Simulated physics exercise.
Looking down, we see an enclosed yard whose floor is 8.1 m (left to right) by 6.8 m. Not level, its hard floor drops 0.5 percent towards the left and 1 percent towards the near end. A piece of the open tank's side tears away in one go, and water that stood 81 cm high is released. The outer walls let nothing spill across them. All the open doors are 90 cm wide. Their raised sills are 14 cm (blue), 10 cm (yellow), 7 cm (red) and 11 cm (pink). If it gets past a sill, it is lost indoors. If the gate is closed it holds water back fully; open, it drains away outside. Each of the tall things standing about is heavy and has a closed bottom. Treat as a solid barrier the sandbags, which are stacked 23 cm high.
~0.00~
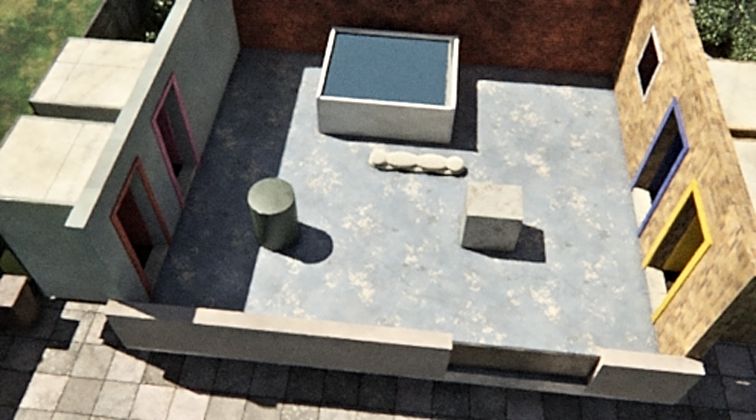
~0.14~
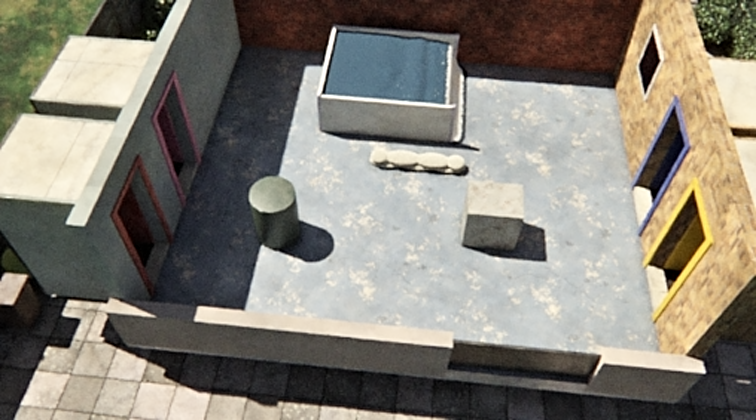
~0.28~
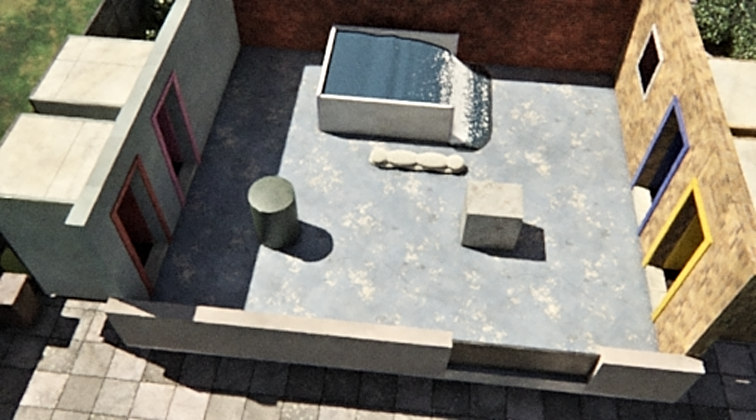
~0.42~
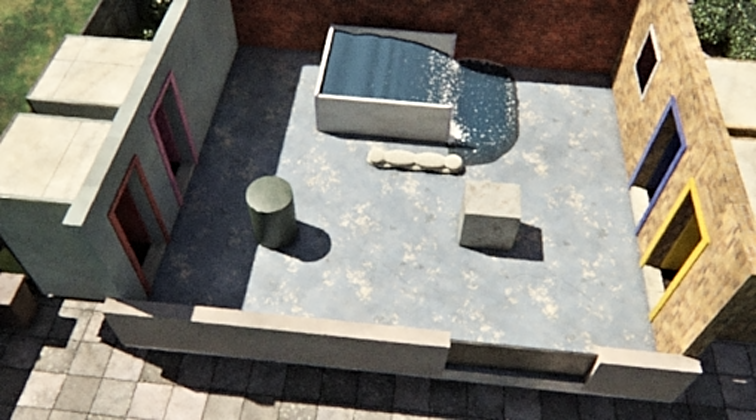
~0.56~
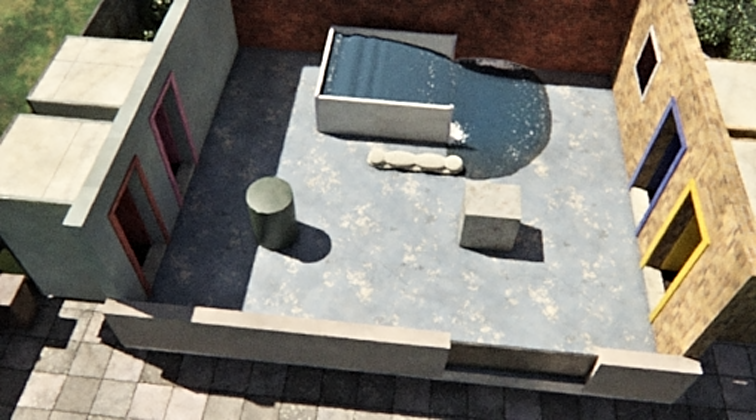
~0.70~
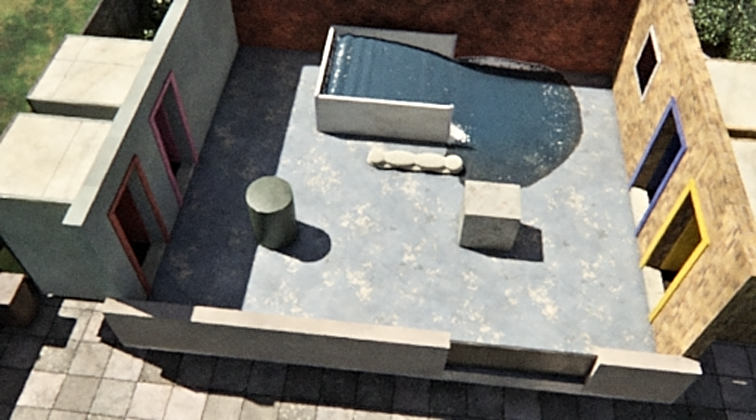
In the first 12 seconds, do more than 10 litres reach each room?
At the blue door, more than that; at the yellow door, more than that; at the red door, more than that; at the pink door, not that much.
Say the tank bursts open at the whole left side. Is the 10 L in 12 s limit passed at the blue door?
Compared with the limit, blue is less.
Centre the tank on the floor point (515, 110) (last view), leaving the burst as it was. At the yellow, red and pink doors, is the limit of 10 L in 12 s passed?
Result - yellow door does not exceed it, red door exceeds it, pink door does not exceed it.
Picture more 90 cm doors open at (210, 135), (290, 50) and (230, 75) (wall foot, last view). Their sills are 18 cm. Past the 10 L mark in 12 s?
Door 1: Lower; door 2: Lower; door 3: Lower.
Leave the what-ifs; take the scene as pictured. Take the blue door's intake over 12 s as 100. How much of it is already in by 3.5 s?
That works out near 85%.
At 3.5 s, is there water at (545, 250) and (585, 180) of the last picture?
I'd say drenched, then drenched.
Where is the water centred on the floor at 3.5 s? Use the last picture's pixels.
Around (522, 150) in the last picture.
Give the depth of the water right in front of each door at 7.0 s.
Blue 7 cm, yellow 20 cm, red 20 cm, pink 4 cm.
After 1.4 s water covers 25 % of the floor and is deepest (52 cm) near (606, 80); blue door 11 cm at the sill, 0 L in, yellow door not reached, red door not reached, pink door not reached.
After 2.2 s water covers 30 % of the floor and is deepest (54 cm) near (598, 85); blue door 24 cm at the sill, 8 L in, yellow door 8 cm at the sill, 0 L in, red door not reached, pink door not reached.
After 3.5 s water covers 40 % of the floor and is deepest (40 cm) near (641, 375); blue door 19 cm at the sill, 46 L in, yellow door 13 cm at the sill, 5 L in, red door not reached, pink door not reached.
After 7.0 s water covers 80 % of the floor and is deepest (22 cm) near (150, 325); blue door 7 cm at the sill, 55 L in, yellow door 20 cm at the sill, 46 L in, red door 20 cm at the sill, 43 L in, pink door 4 cm at the sill, 0 L in.
After 12.0 s water covers 95 % of the floor and is deepest (16 cm) near (156, 275); blue door 6 cm at the sill, 55 L in, yellow door 8 cm at the sill, 91 L in, red door 15 cm at the sill, 277 L in, pink door 8 cm at the sill, 3 L in.
